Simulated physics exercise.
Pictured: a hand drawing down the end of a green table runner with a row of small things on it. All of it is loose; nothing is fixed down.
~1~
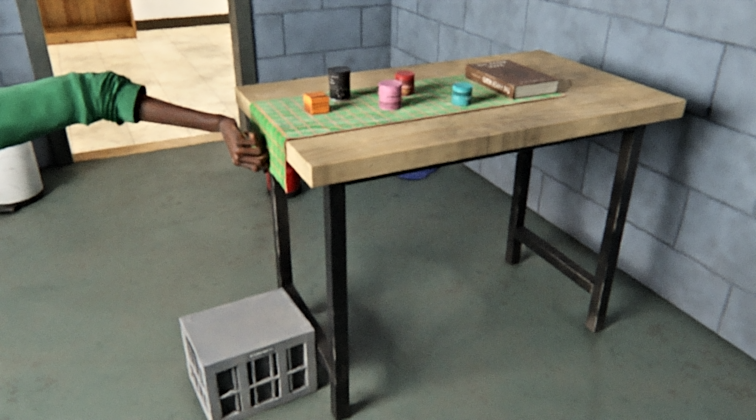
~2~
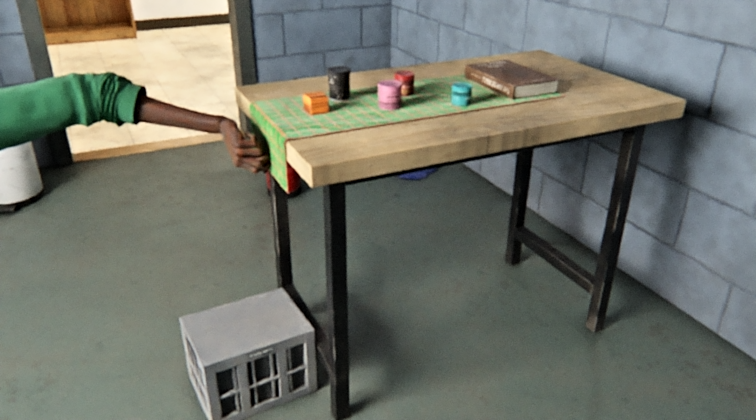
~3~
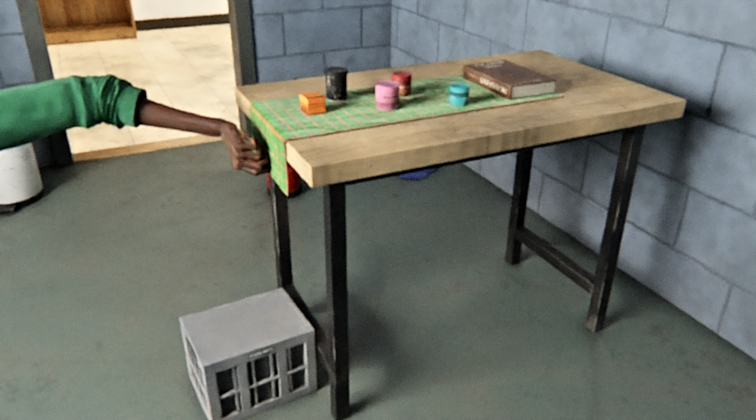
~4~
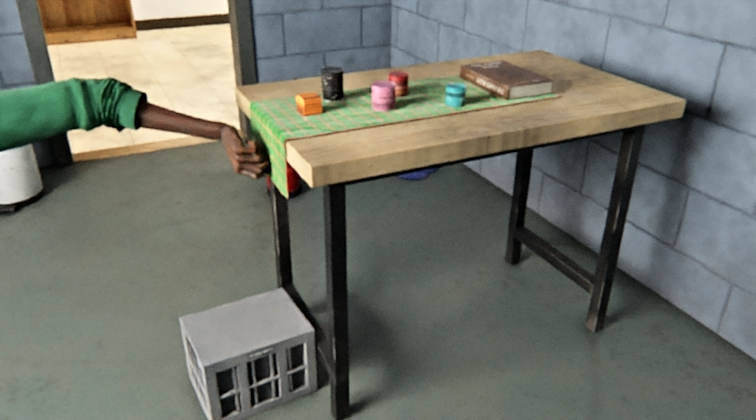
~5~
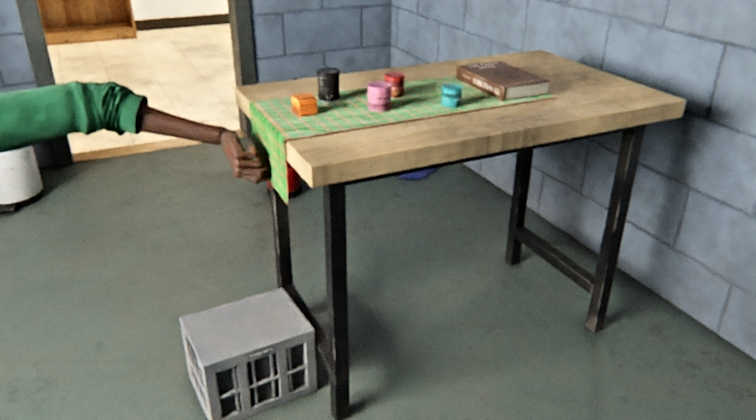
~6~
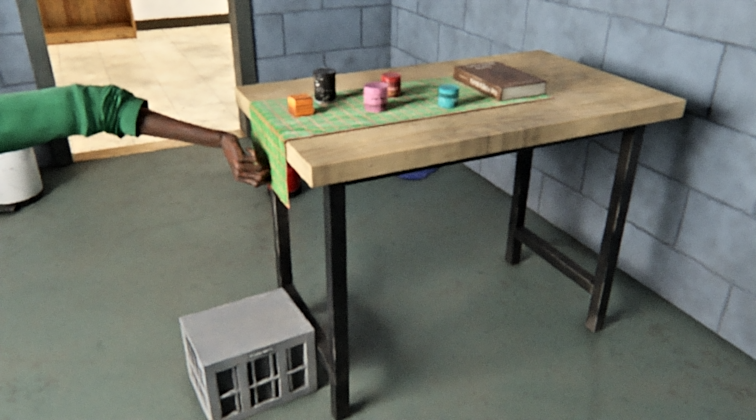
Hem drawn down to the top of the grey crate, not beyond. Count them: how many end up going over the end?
Going over the edge will be four of them.
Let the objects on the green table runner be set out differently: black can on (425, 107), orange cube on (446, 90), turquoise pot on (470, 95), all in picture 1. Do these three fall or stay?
The black can will end up down, the orange cube will stay where it is, and the turquoise pot will stay where it is.
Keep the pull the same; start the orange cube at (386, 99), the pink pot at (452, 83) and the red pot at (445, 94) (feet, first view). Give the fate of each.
As for the orange cube, it goes off; the pink pot stays aboard; the red pot stays aboard.
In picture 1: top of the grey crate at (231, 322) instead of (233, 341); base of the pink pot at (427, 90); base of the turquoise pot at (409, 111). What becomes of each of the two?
Pink pot stays, turquoise pot is gone.
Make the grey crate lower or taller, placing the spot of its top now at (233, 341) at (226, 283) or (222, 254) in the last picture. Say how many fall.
The count: 2 and 1.
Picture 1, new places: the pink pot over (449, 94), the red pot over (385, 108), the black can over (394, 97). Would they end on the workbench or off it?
First the pink pot, which is kept, then the red pot, which is lost, and finally the black can, which is lost.
Soon after, hem near (273, 257); orange cube and black can gone.
After that, hem near (275, 301); orange cube, black can and pink pot gone.
In the end, hem on the crate; orange cube, black can, pink pot and red pot gone. The workbench loses four.
